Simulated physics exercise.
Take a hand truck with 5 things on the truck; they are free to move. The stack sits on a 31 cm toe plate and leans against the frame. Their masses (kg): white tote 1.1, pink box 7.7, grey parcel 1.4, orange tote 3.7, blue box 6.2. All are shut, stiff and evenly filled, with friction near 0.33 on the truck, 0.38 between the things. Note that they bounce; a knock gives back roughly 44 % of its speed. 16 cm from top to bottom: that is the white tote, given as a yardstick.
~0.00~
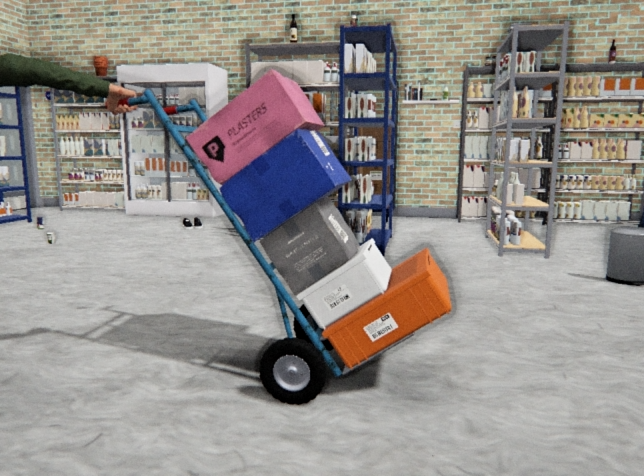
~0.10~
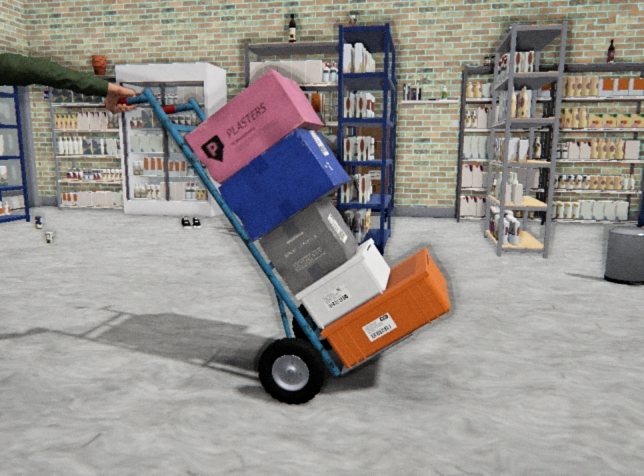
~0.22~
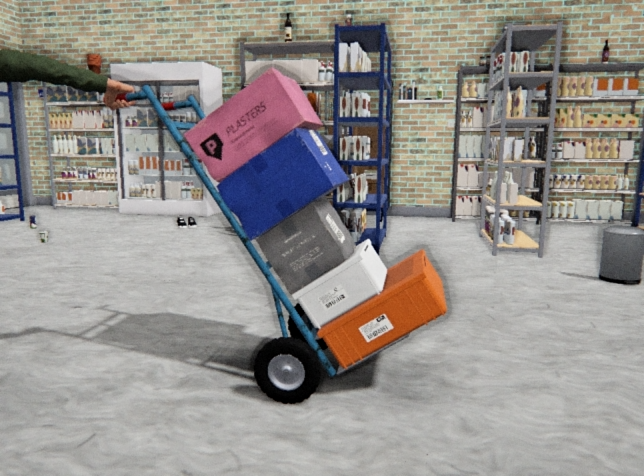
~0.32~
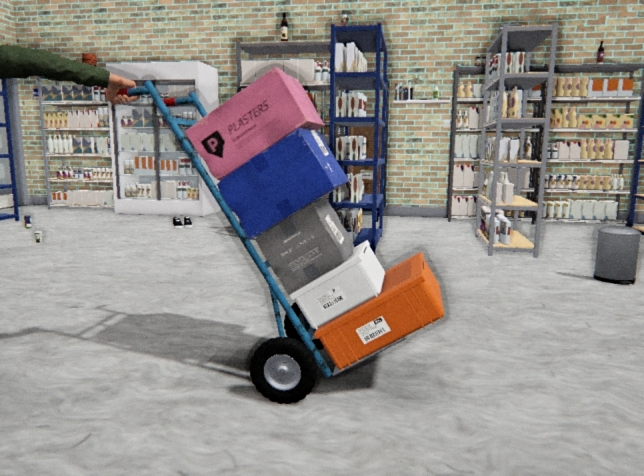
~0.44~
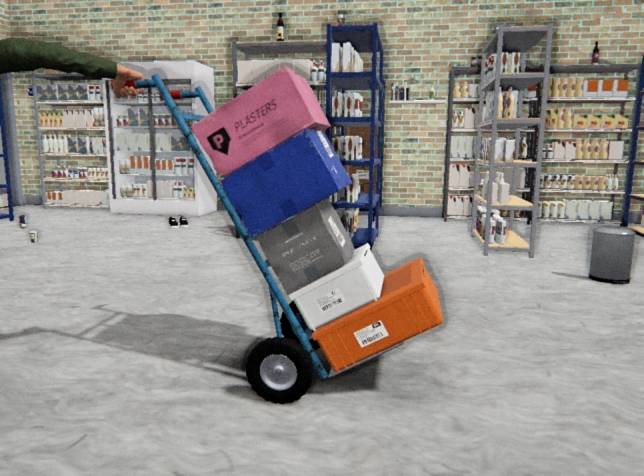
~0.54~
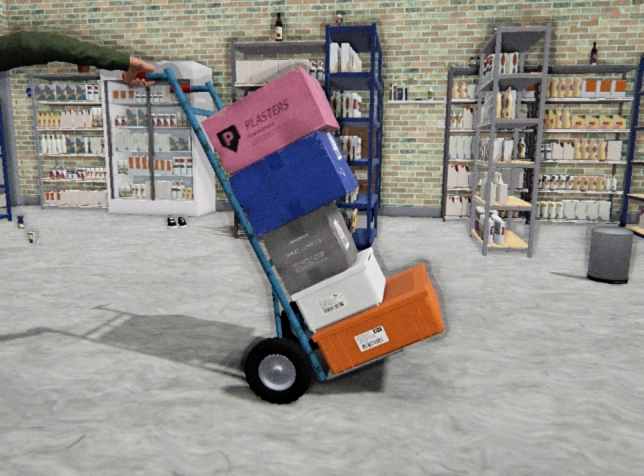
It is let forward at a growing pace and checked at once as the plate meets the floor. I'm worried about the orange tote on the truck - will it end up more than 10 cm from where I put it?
Roughly unmoved.
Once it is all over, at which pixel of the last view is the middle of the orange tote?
About (387, 359).
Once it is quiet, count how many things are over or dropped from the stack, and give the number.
I get 3.
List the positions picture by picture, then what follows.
Leaning back 35°; orange tote (390, 305); white tote (348, 283), in the first picture.
Leaning back 35°; grey parcel (312, 243); blue box (288, 184), in the second picture.
Leaning back 34°; white tote (343, 282); pink box (257, 130), in the third picture.
Leaning back 32°; grey parcel (308, 243); blue box (287, 182), in the fourth picture.
Leaning back 30°; white tote (340, 286); pink box (265, 126), in the fifth picture.
Leaning back 27°; orange tote (381, 316); grey parcel (313, 245), in the sixth picture.
After 1.24 s, truck upright; pink box tipped 12° from how it sat; blue box tipped 12° from how it sat; grey parcel tipped 12° from how it sat.
After 1.54 s, truck upright; pink box now dropped from the stack; blue box tipped 46° from how it sat; grey parcel tipped 46° from how it sat.
After 1.74 s, truck upright; blue box now dropped from the stack; grey parcel on its side.
After 2.04 s, truck upright; grey parcel on its side.
At rest (3.3 s), dropped from the stack, pink box and blue box; tipped over on the truck, grey parcel; the other 2 in place, give or take 10 cm. Seen from the same camera at the end, orange tote near (386, 359).
